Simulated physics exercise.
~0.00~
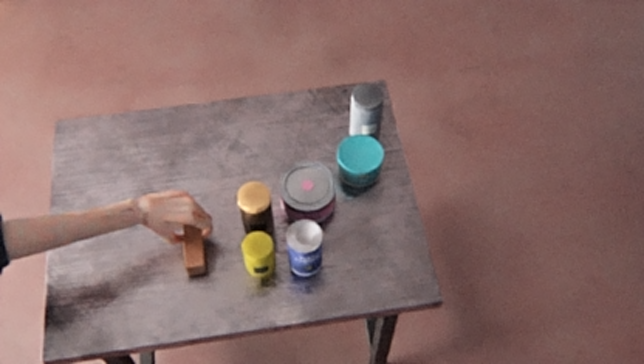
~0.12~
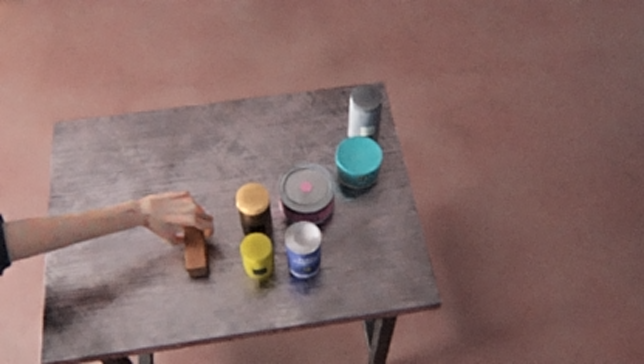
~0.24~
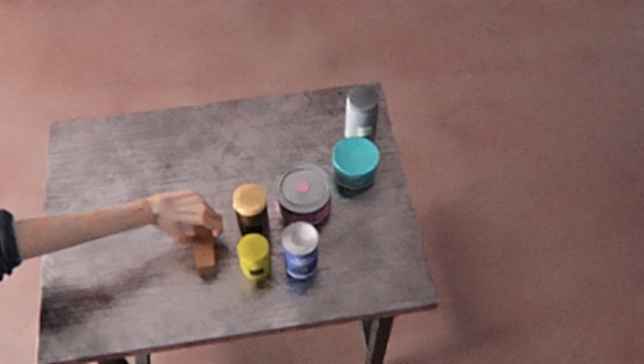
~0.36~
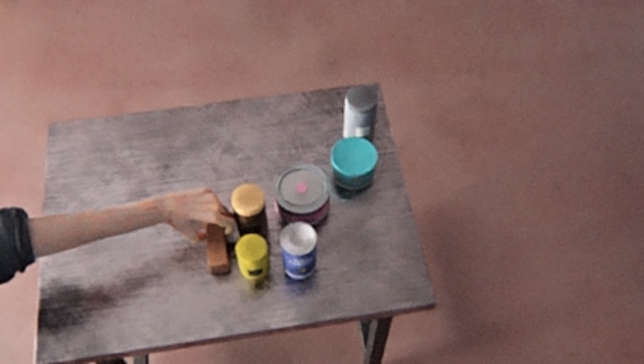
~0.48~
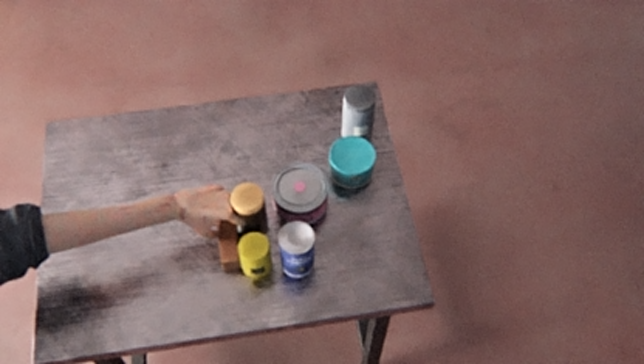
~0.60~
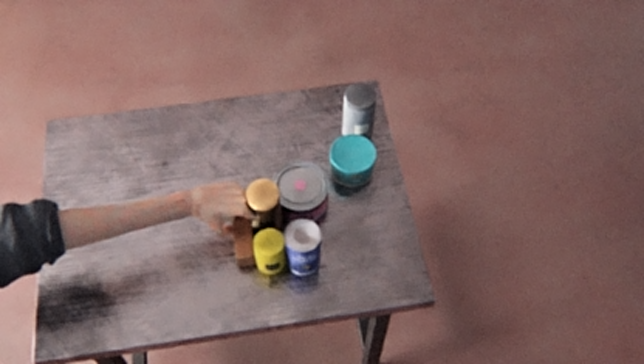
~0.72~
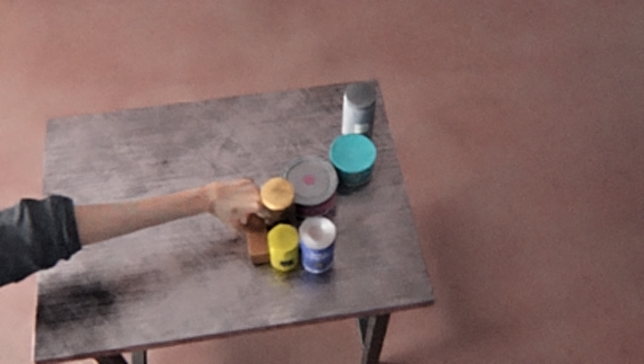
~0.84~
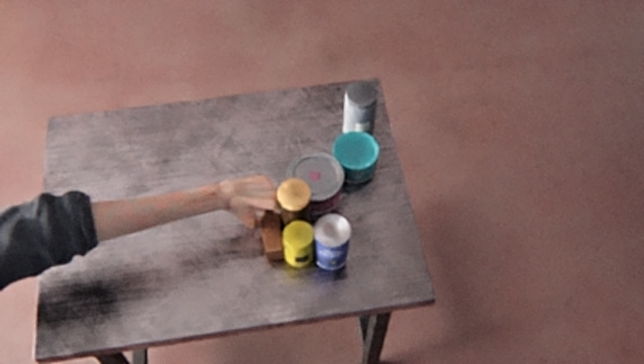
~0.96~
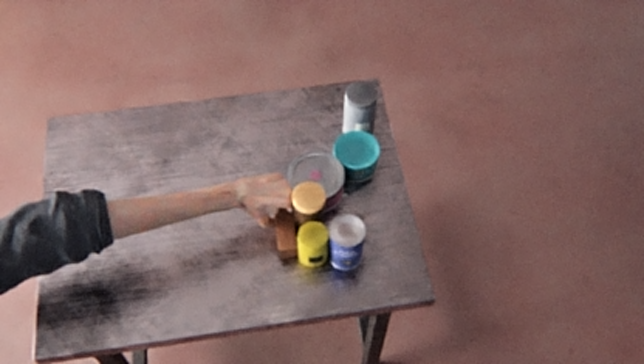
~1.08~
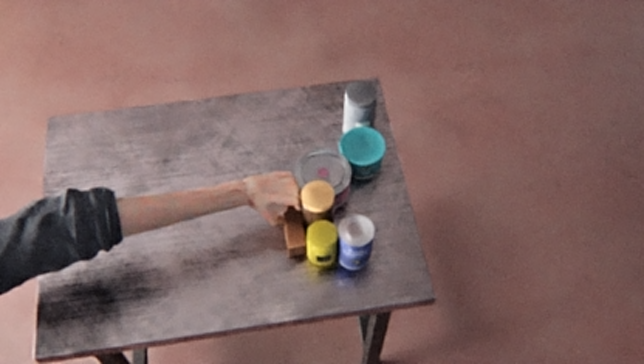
In the video, a hand slides a brown block rightward across a gray table, pushing the yellow, brown, blue and pink containers along while they stay upright; at the end they sit clustered nearer the right edge, with the grey jar still standing at the back.
